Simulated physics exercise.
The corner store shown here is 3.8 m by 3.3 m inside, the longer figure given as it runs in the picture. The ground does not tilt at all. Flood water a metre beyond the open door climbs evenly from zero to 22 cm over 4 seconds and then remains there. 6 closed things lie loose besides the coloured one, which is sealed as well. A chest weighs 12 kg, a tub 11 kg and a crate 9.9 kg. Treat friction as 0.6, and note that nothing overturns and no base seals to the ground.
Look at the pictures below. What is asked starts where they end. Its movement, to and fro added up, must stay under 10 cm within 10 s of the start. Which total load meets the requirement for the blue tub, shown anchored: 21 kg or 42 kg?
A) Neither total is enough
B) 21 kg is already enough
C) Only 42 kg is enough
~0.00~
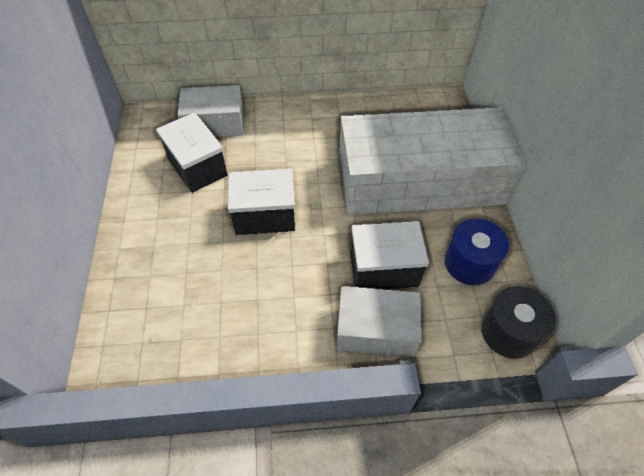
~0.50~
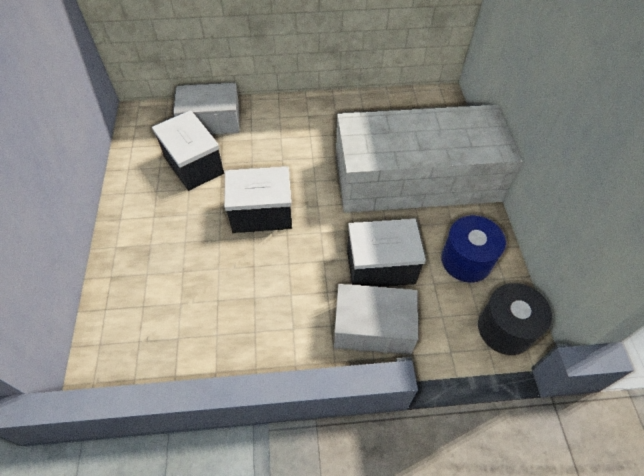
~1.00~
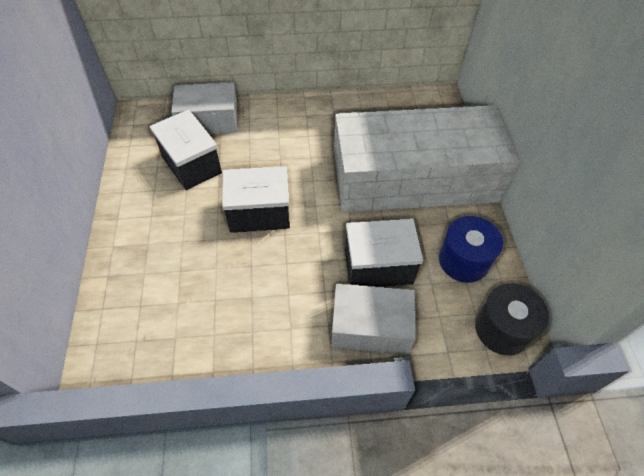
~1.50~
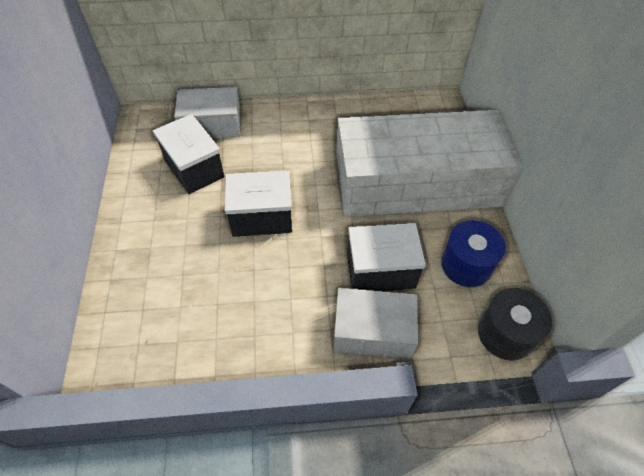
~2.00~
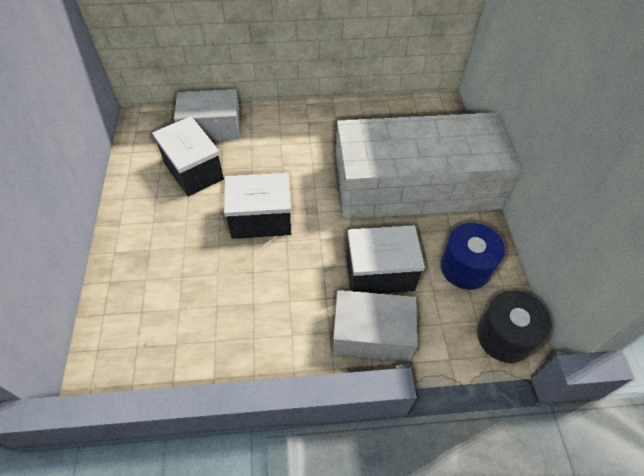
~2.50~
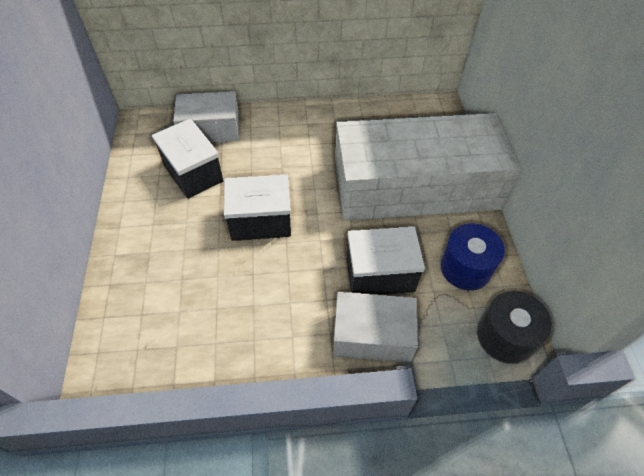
The answer is C.
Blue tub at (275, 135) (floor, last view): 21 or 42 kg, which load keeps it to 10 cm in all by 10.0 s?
Outcome - success with both.
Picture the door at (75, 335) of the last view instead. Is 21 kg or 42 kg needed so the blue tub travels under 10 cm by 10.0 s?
For that position, the bigger mass alone succeeds.
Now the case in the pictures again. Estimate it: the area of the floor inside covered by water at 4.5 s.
4.0 m2.
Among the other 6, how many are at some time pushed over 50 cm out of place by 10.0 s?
It works out to 5.
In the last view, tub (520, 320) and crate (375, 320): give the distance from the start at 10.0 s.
They've ended up 140 cm and 60 cm away, in that order.
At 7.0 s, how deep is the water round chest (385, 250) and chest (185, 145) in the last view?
First roughly 4 cm, second roughly 2 cm.
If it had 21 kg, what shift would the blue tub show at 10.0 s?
Shift: Roughly 200 cm.
After 3.5 s the blue tub would be 0 cm from its start with 21 kg and 0 cm from its start with 42 kg; 4 cm of water round it then.
After 4.5 s the blue tub would be 8 cm from its start with 21 kg and 0 cm from its start with 42 kg; 8 cm of water round it then.
After 7.0 s the blue tub would be 140 cm from its start with 21 kg and 0 cm from its start with 42 kg; 16 cm of water round it then.
After 10.0 s the blue tub would be 199 cm from its start with 21 kg and 0 cm from its start with 42 kg; 15 cm of water round it then.
